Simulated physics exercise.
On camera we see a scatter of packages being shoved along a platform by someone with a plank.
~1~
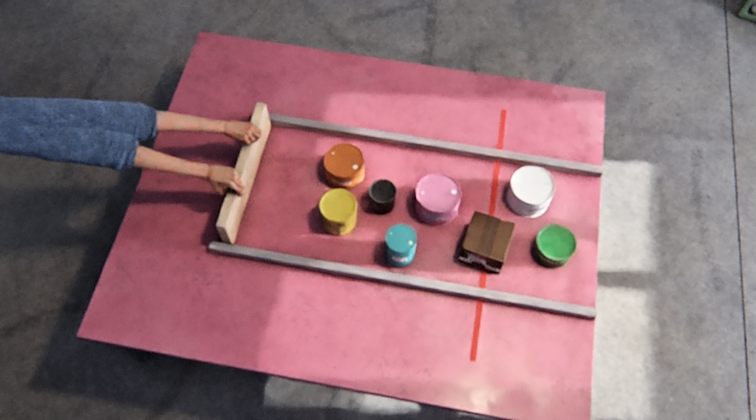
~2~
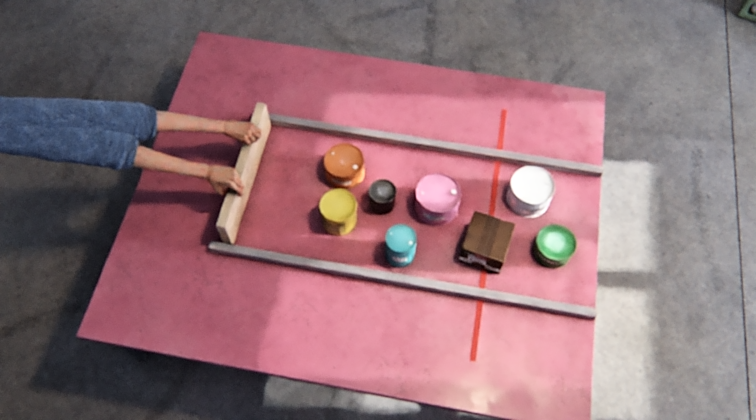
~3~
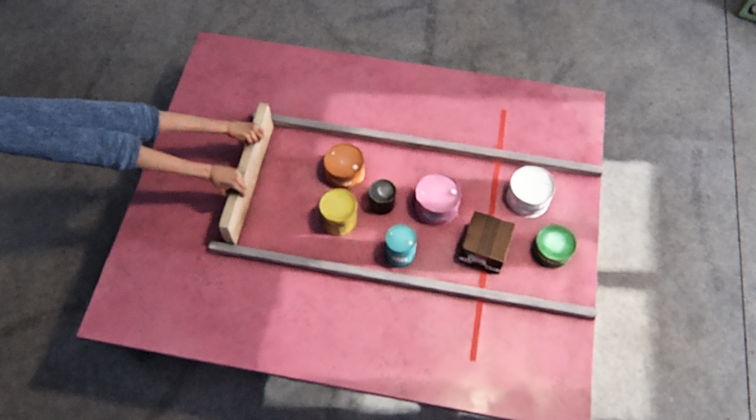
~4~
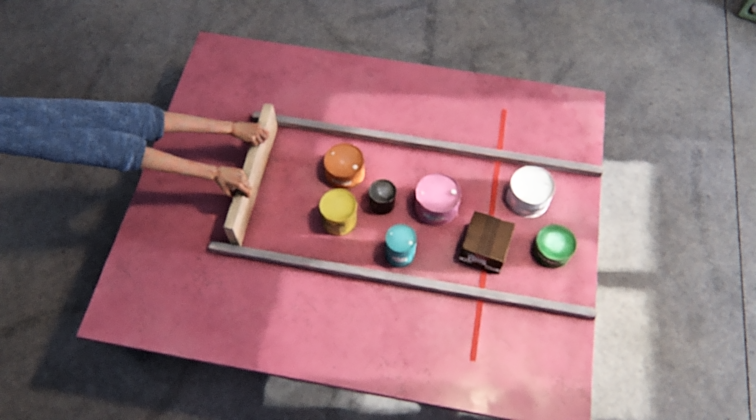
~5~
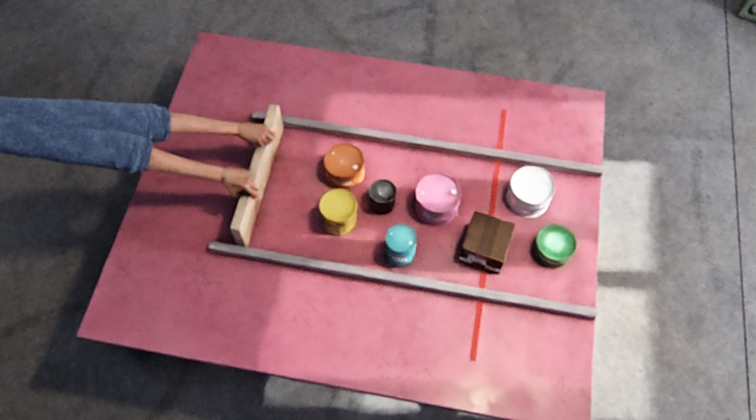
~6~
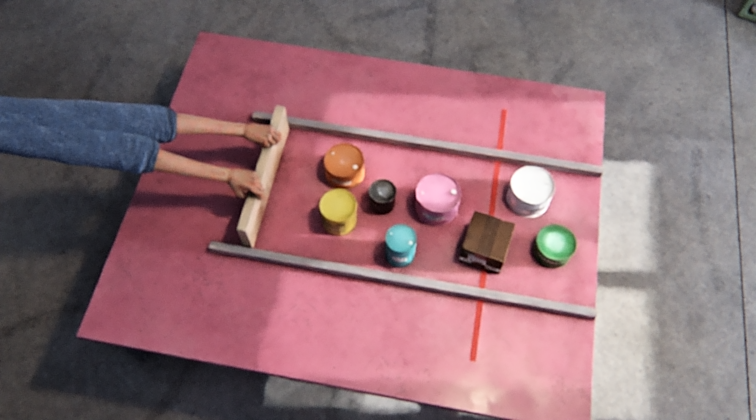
Two hands slide a wooden plank slightly right toward colourful containers that stay still.
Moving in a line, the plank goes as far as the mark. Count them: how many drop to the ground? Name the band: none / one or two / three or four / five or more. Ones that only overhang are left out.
Band: None.
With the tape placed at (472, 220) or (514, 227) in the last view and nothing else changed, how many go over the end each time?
Down on the ground: 0 and 0.
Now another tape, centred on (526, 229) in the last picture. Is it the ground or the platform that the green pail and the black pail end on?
Lab note: Green pail ends up below; black pail is safe.
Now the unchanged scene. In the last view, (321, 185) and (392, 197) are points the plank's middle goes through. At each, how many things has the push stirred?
Up to then 1, and up to the other point 5.
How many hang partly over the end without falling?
That comes to 0 of them.
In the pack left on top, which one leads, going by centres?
Green pail.
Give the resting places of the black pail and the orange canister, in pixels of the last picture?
Black pail: (505, 217); orange canister: (516, 186).
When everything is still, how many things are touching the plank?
The count comes out at 4.
Soon after, none off yet; green pail at rest near (554, 247); white canister at rest near (530, 192); brown parcel at rest near (487, 243).
In the end, the number that fall off is zero.
